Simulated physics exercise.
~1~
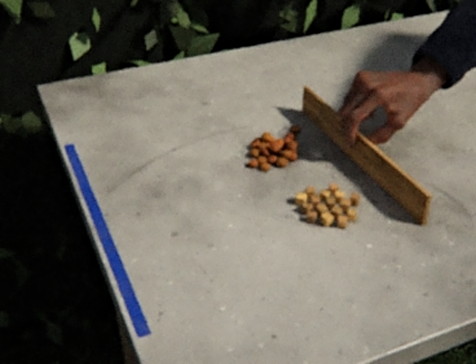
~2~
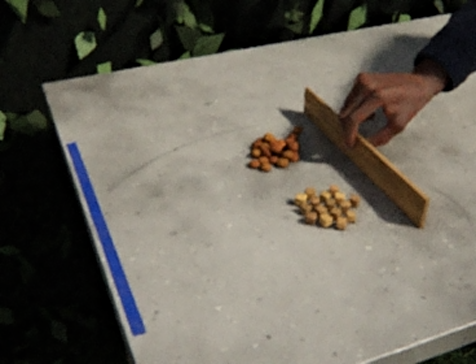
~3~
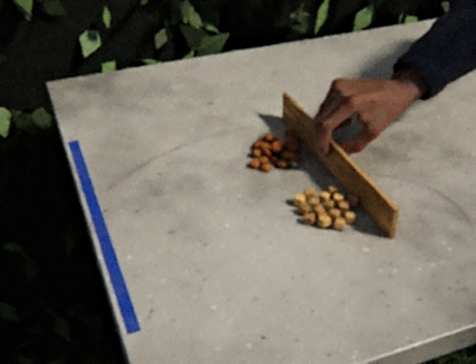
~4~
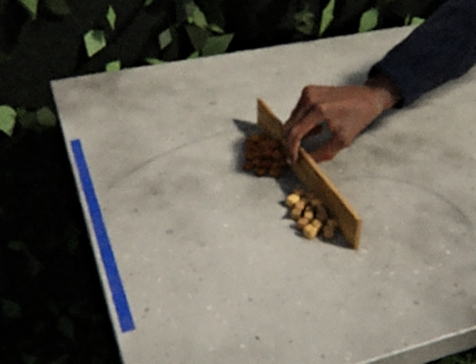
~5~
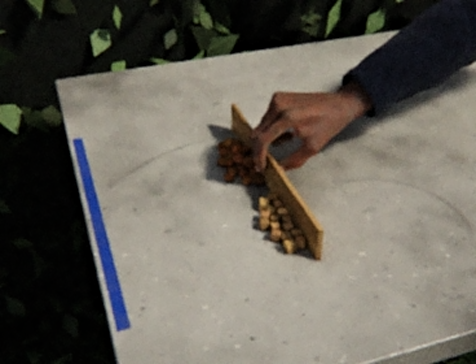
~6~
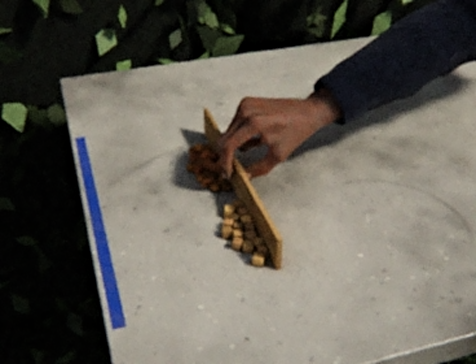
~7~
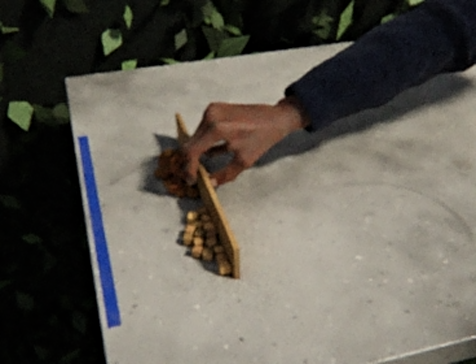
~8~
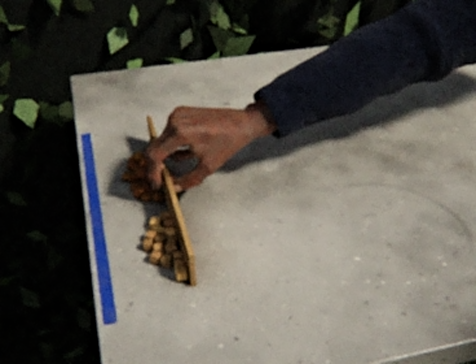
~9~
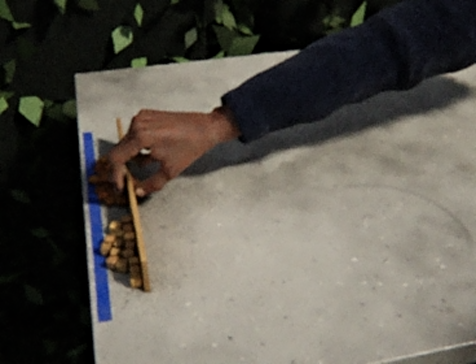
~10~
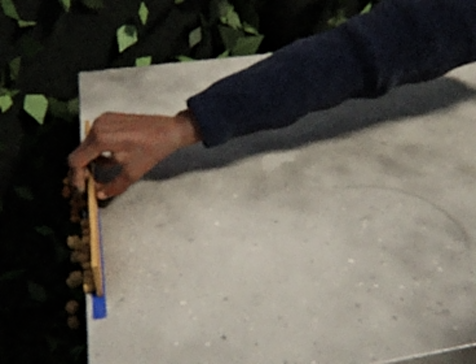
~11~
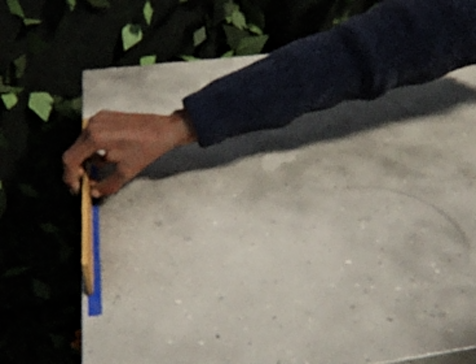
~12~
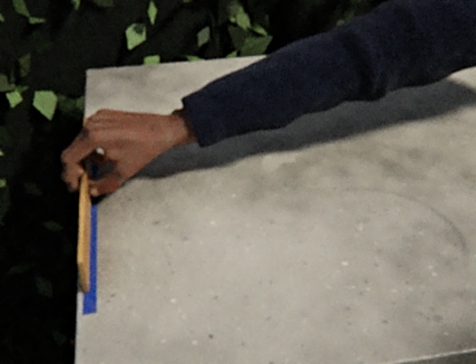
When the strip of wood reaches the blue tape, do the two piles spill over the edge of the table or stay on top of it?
Both piles spill over the edge. The nearer tan bits and the farther brown bits tumble off the left end of the table.
Two small piles of brown and tan bits were swept left across a grey table by a hand pushing a strip of wood, which stopped at the blue tape while both piles tumbled over the edge, leaving the tabletop clear.
